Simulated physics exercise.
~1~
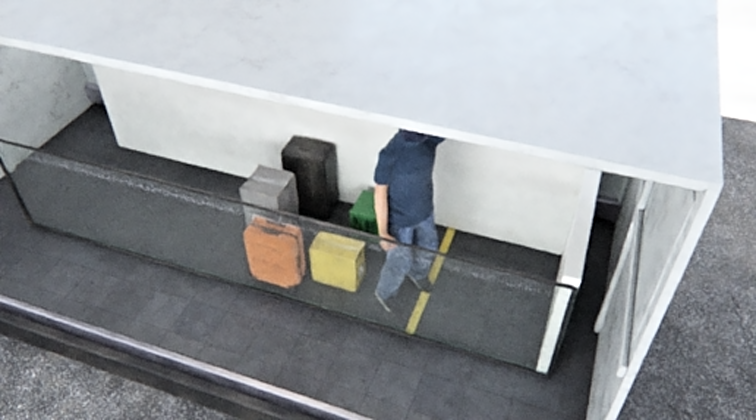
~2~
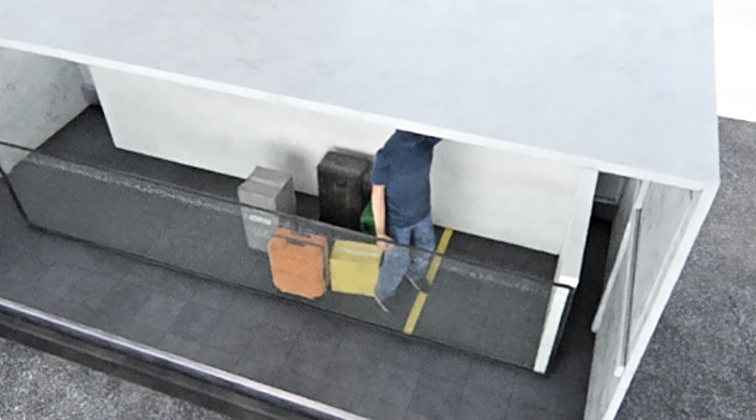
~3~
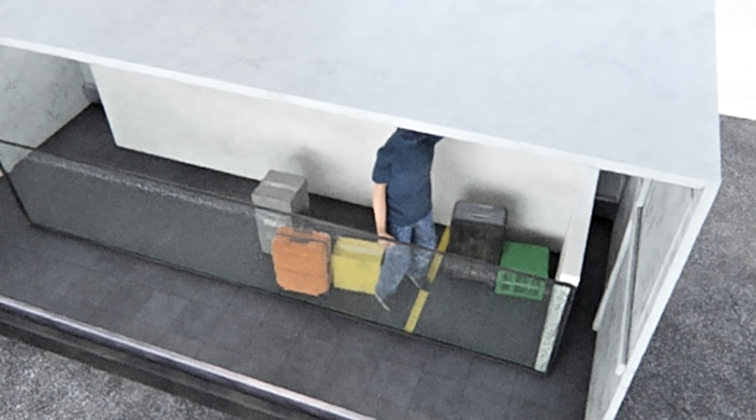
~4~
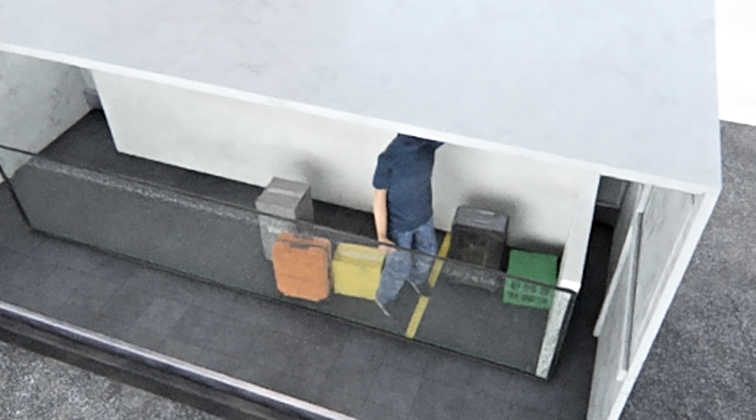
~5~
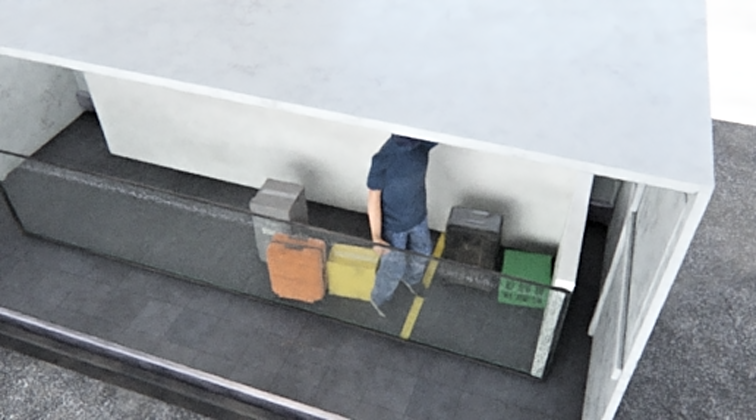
Black suitcase and green crate sliding right past a standing man and over a yellow line, while three other pieces stay left.
